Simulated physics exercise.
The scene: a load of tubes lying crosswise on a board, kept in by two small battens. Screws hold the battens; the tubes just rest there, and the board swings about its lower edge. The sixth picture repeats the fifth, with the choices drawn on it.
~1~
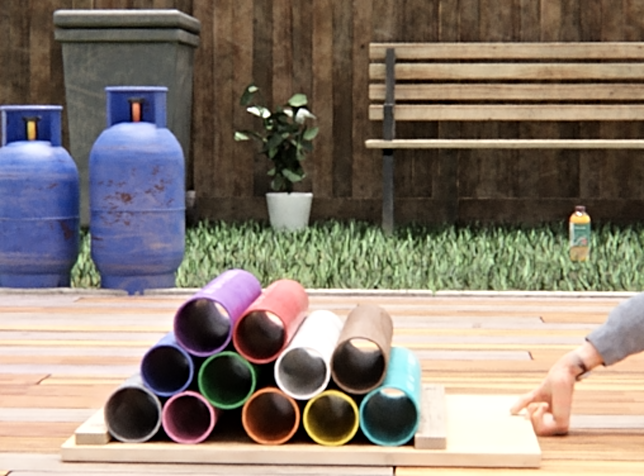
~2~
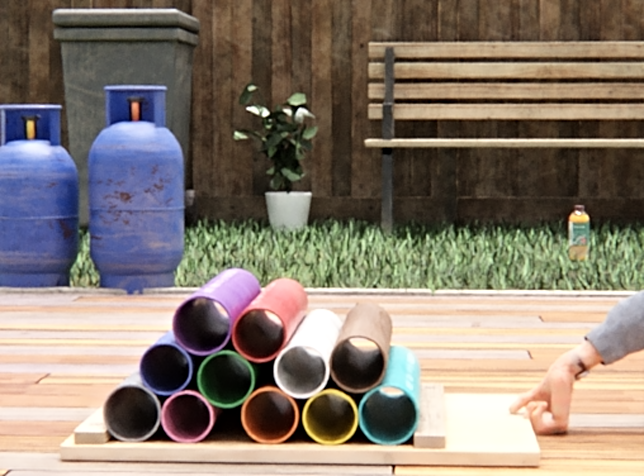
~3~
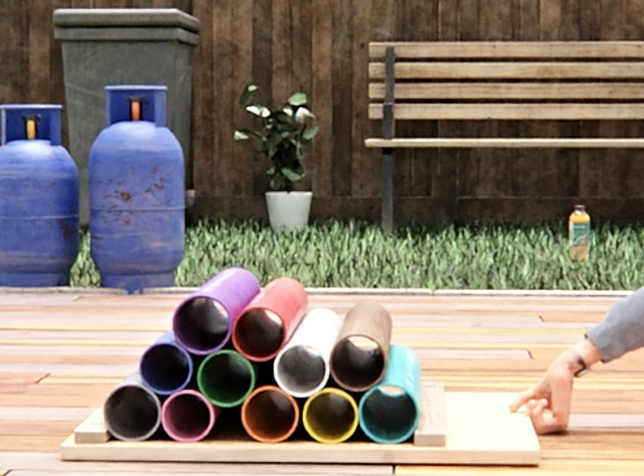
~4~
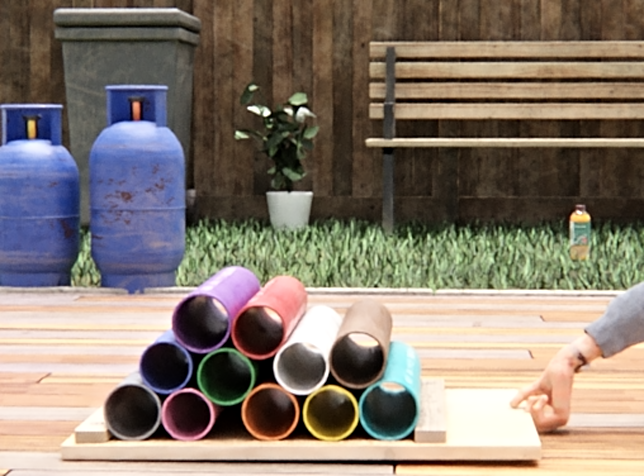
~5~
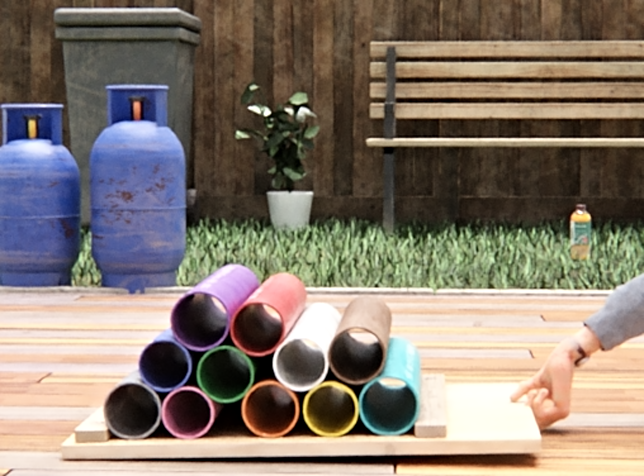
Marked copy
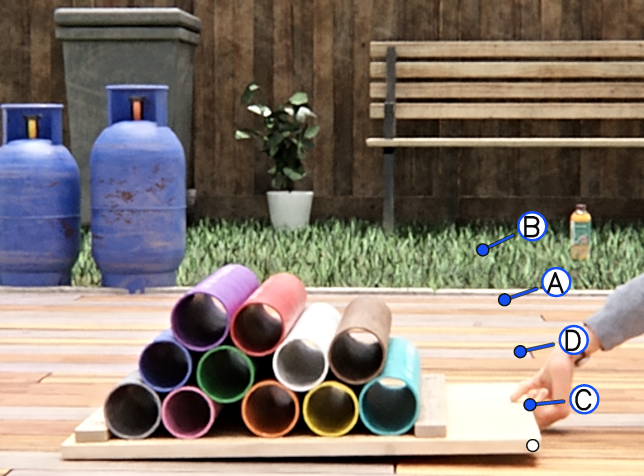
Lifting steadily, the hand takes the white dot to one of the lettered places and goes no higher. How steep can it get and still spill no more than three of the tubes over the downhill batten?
Mark A is as high as it can go.
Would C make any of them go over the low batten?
No, at C.
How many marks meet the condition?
Three of them.
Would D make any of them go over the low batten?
At D: No.
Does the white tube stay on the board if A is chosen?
Yes.
On the marked copy, A at (505, 300); B at (483, 250); C at (530, 404); D at (521, 351); the white dot at (533, 446).
Following A. Soon after the start, board at 16°.
Later, board at 20°.
In the end, board at 20°, two over the low batten (blue, purple).
As for the rest, B six over the low batten; C none over the low batten; D none over the low batten.
